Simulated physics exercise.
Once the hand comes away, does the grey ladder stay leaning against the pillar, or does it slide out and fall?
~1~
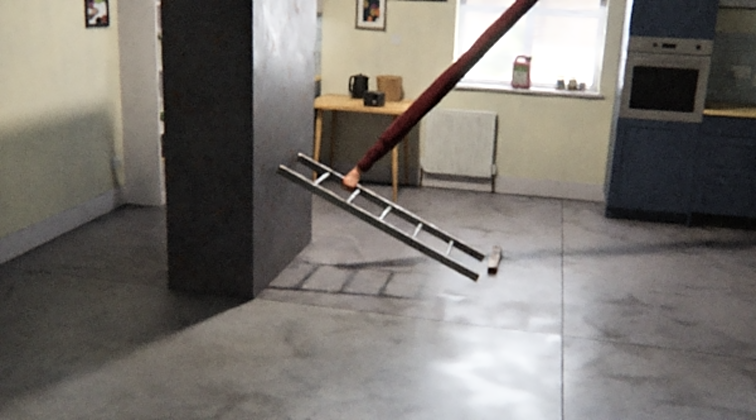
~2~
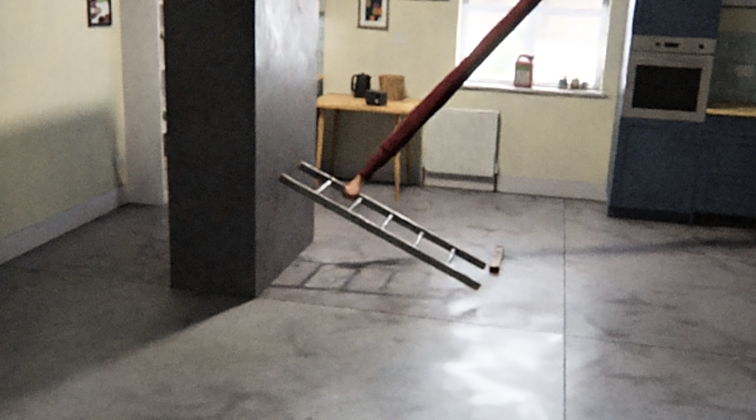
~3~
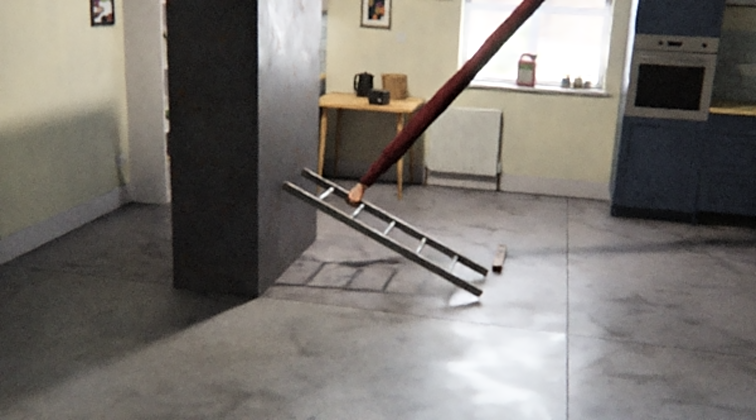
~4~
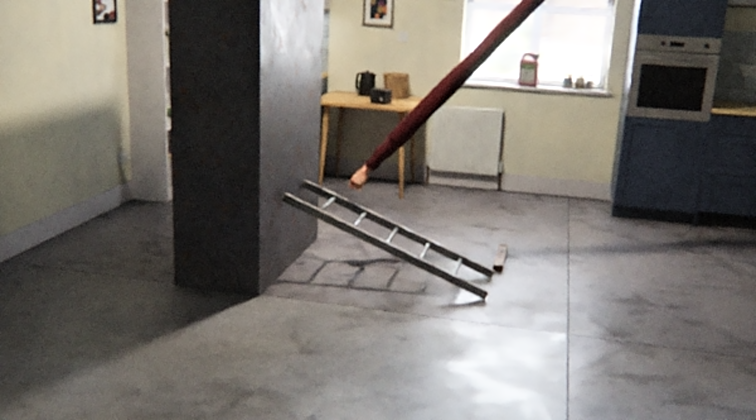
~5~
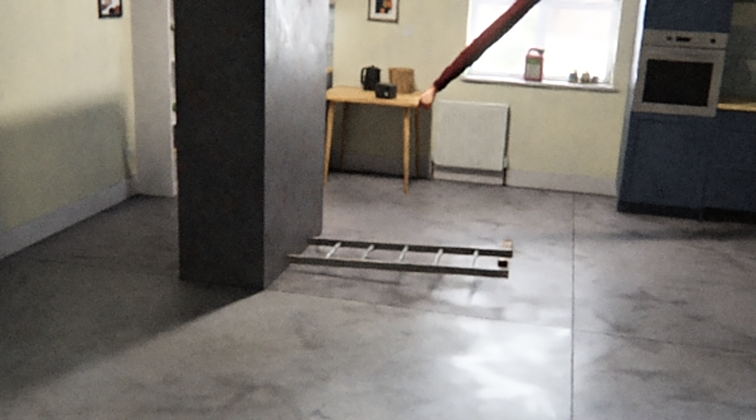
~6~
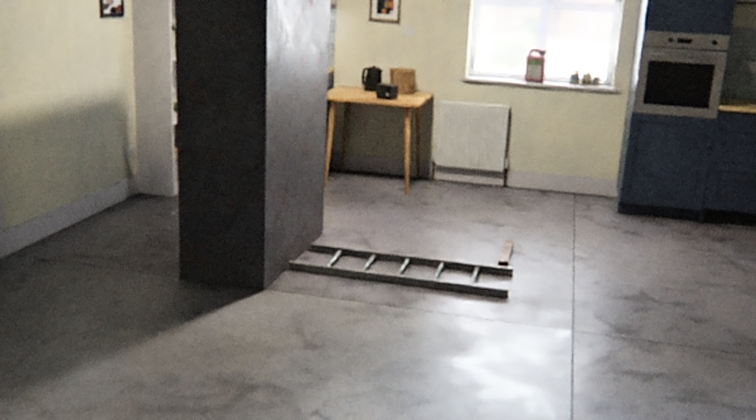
The grey ladder slides out and falls, ending flat on the floor beside the dark pillar.
